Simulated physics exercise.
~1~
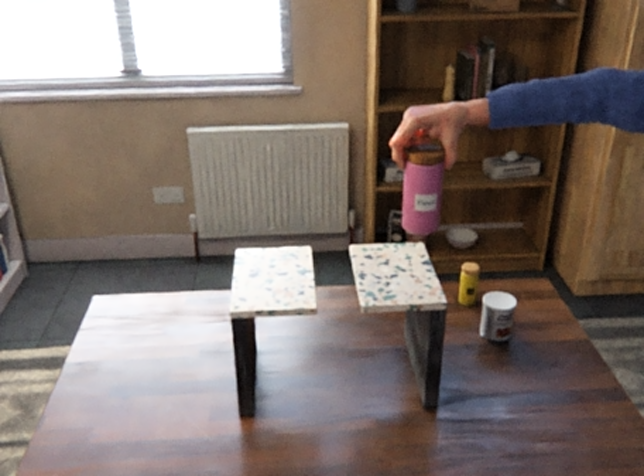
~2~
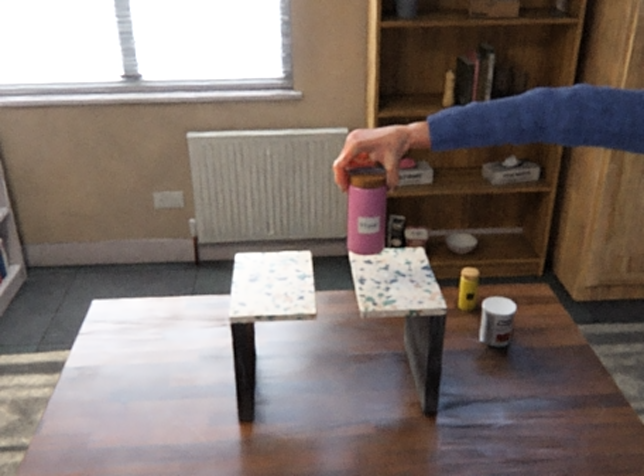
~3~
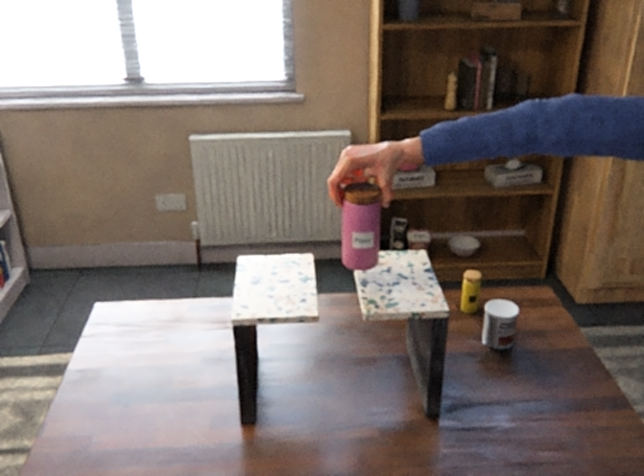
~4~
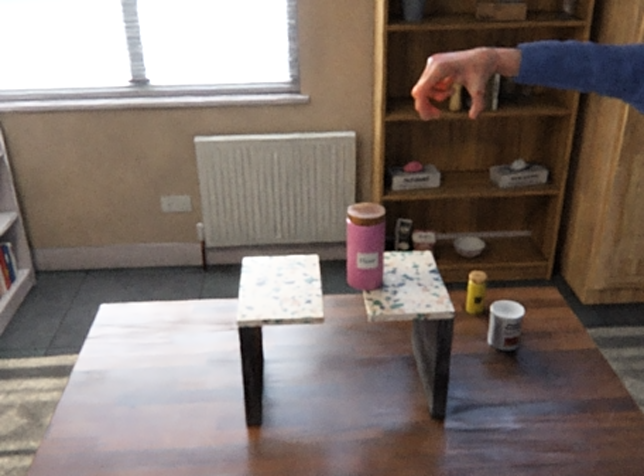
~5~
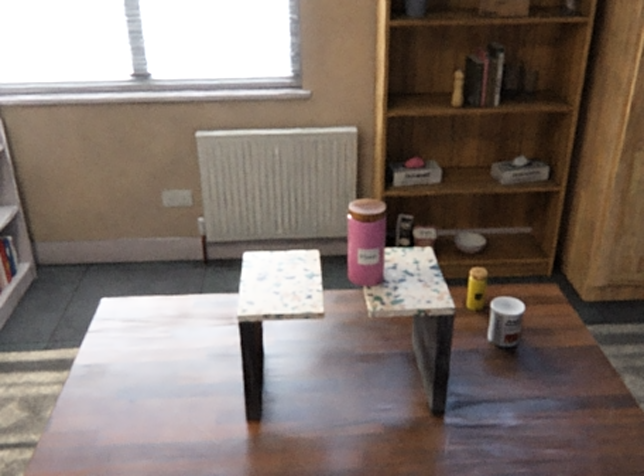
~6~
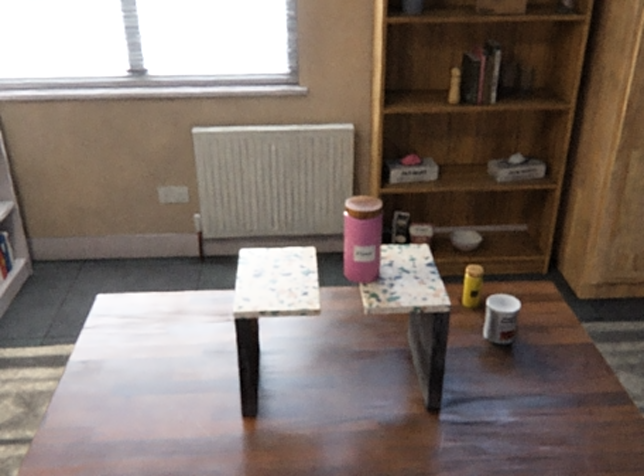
We see a hand lower a pink jar at the inner edge of the right-hand of two speckled ledges, then let go and withdraw. The jar stays upright at the edge of the ledge, while a yellow shaker and white tin remain on the table.
